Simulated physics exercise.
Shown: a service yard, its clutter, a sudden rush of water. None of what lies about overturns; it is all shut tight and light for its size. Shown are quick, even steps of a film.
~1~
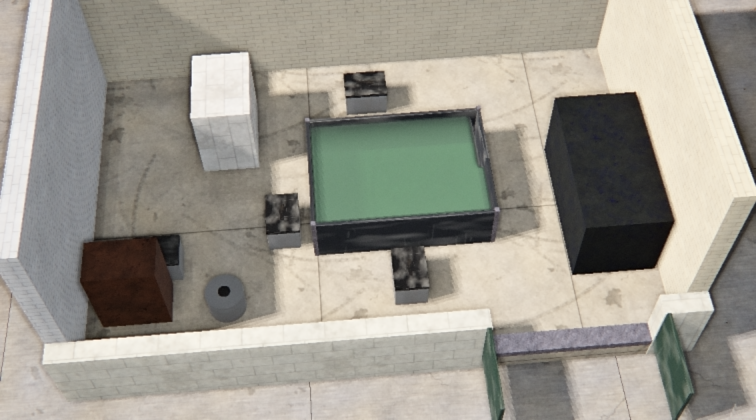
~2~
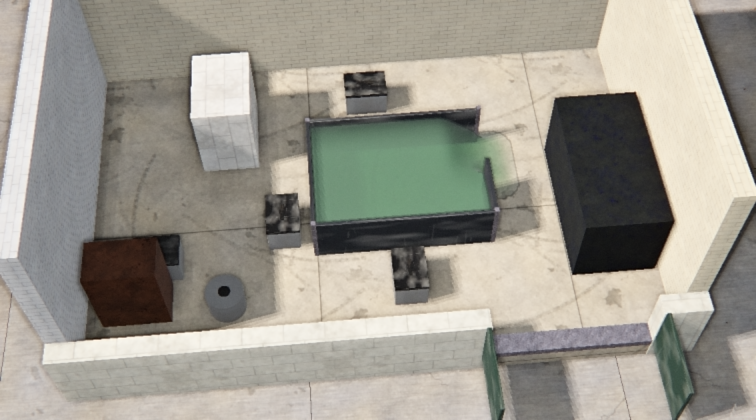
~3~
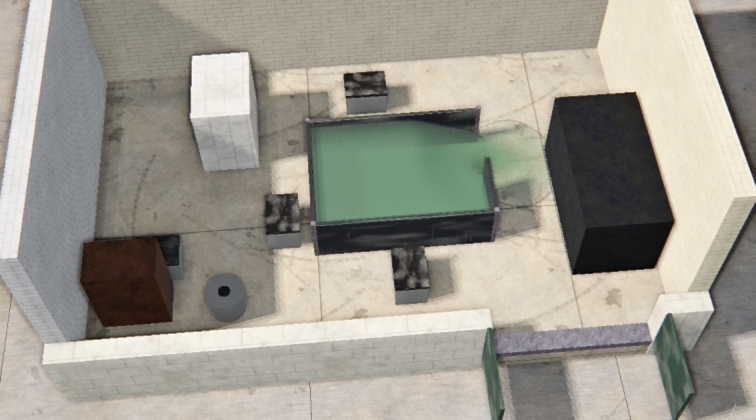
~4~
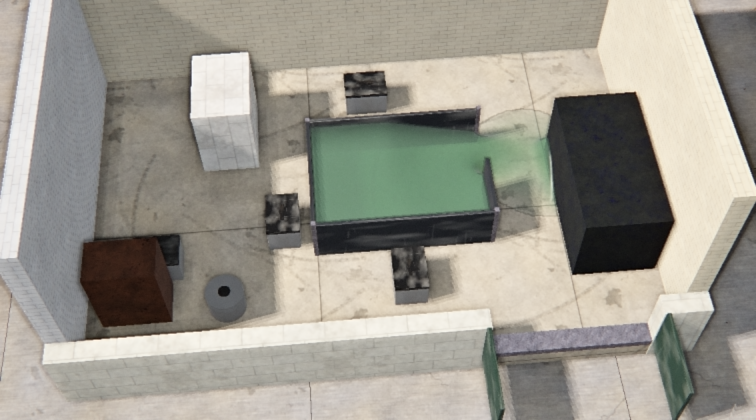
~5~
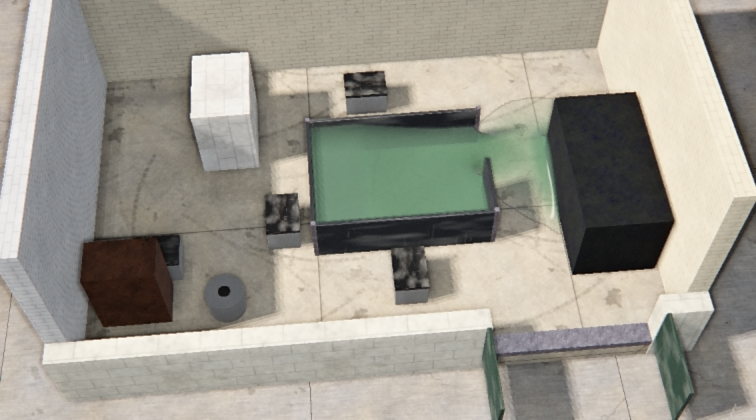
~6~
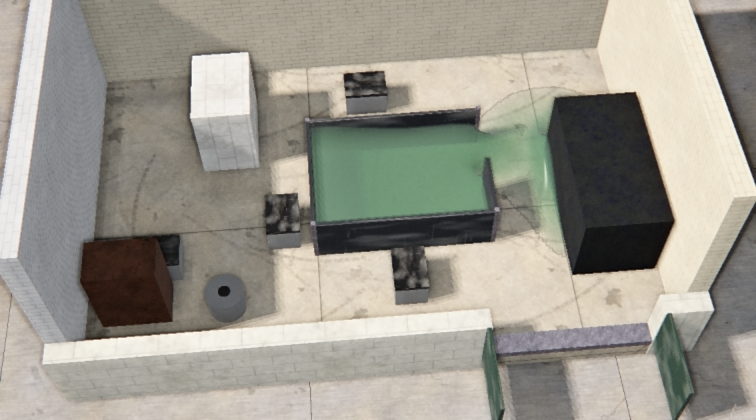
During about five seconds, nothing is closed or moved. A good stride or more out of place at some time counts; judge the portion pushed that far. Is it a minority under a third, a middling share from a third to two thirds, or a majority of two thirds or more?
The portion knocked well out of place is smaller than a third.
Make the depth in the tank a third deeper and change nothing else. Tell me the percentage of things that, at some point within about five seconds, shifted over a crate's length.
Roughly 20 %.
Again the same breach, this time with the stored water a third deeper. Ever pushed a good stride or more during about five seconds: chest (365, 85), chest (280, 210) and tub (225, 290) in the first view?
Going through them in turn, I'd say got there, then never got there, then never got there.
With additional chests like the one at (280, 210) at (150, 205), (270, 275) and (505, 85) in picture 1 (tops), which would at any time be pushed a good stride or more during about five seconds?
The first sits tight, the second sits tight, the third travels far.
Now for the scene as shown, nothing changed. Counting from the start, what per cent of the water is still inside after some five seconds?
Something like 88 per cent, give or take.
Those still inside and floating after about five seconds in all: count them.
Count: 1.
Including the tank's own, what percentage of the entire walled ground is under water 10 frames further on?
Roughly 35 per cent.
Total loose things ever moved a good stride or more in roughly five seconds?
1.
A moment on, 0 of 5 are well off their spots; 0 afloat.
Next, 0 of 5 are well off their spots; 0 afloat.
Later, 0 of 5 are well off their spots; 0 afloat.
In the end, 1 of 5 are well off their spots, and 1 have been at some point; 1 afloat.
